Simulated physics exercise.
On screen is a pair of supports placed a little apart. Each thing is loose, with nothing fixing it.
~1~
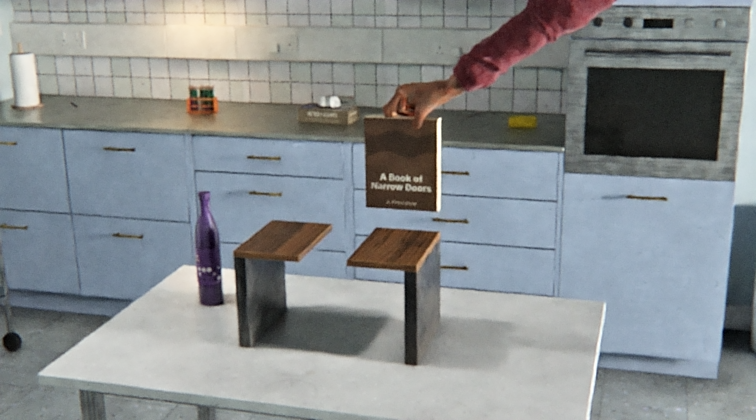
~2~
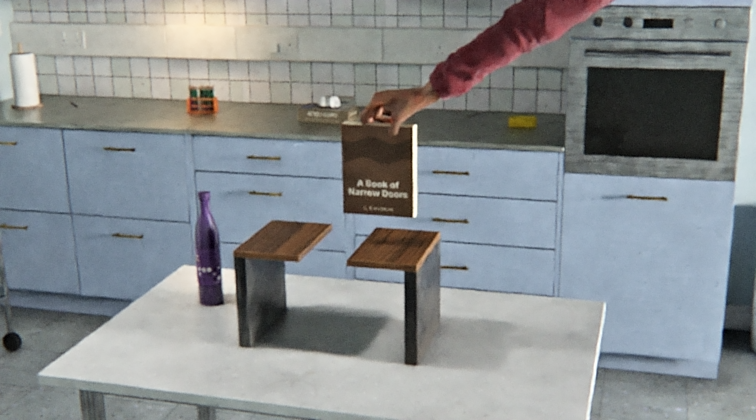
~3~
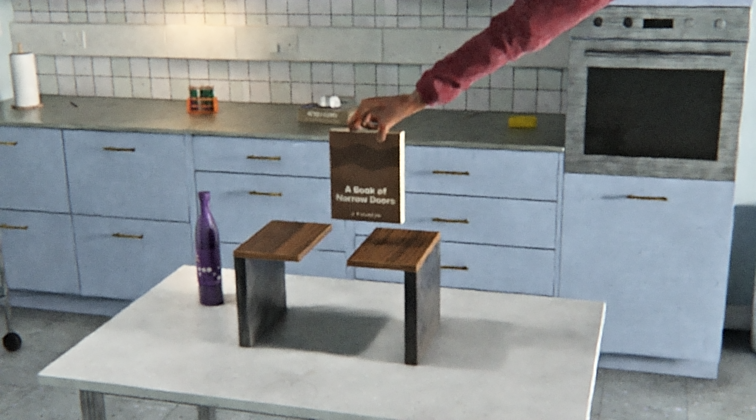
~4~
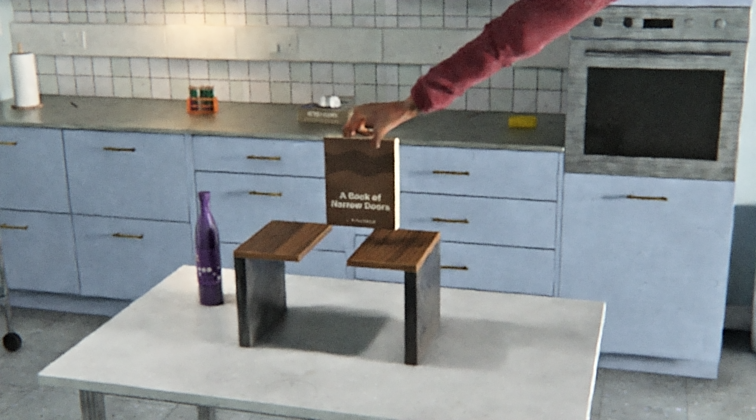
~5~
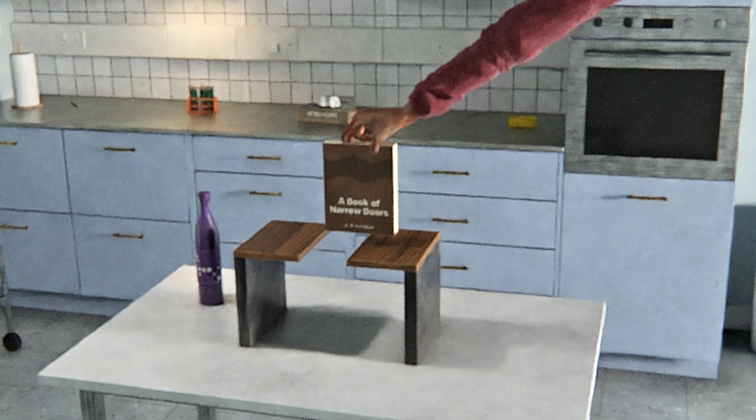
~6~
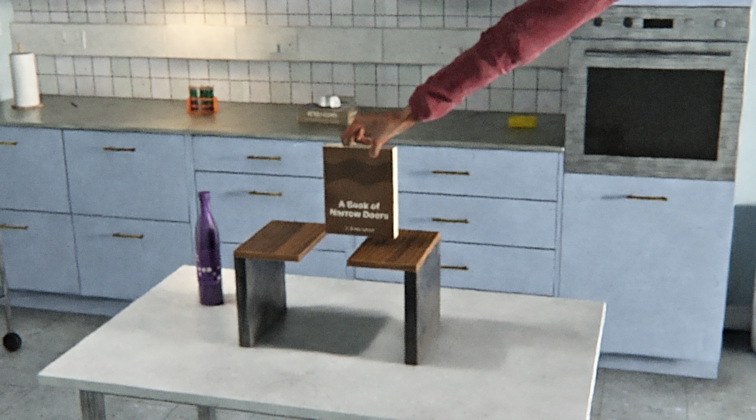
In a kitchen with blue cabinets, a hand in a red sleeve moves an upright brown book leftward and slightly down, then holds it above the gap between two wood-topped supports, while a purple bottle stands still on the table.
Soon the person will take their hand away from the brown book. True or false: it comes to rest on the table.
False.
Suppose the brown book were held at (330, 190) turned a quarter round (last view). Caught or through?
Well, it simply falls right through.
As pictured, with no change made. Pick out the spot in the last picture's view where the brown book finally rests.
Looks like it settles somewhere around (328, 208).
Then, 0.50 s later than the last frame, brown book tilted by 7° near (355, 200).
Then, 0.70 s later than the last frame, brown book tilted by 37° near (335, 207).
When it is over, lying over on the stand or table, brown book; purple bottle as before. End places, in pixels of the last picture, brown book near (328, 209). The book is caught.
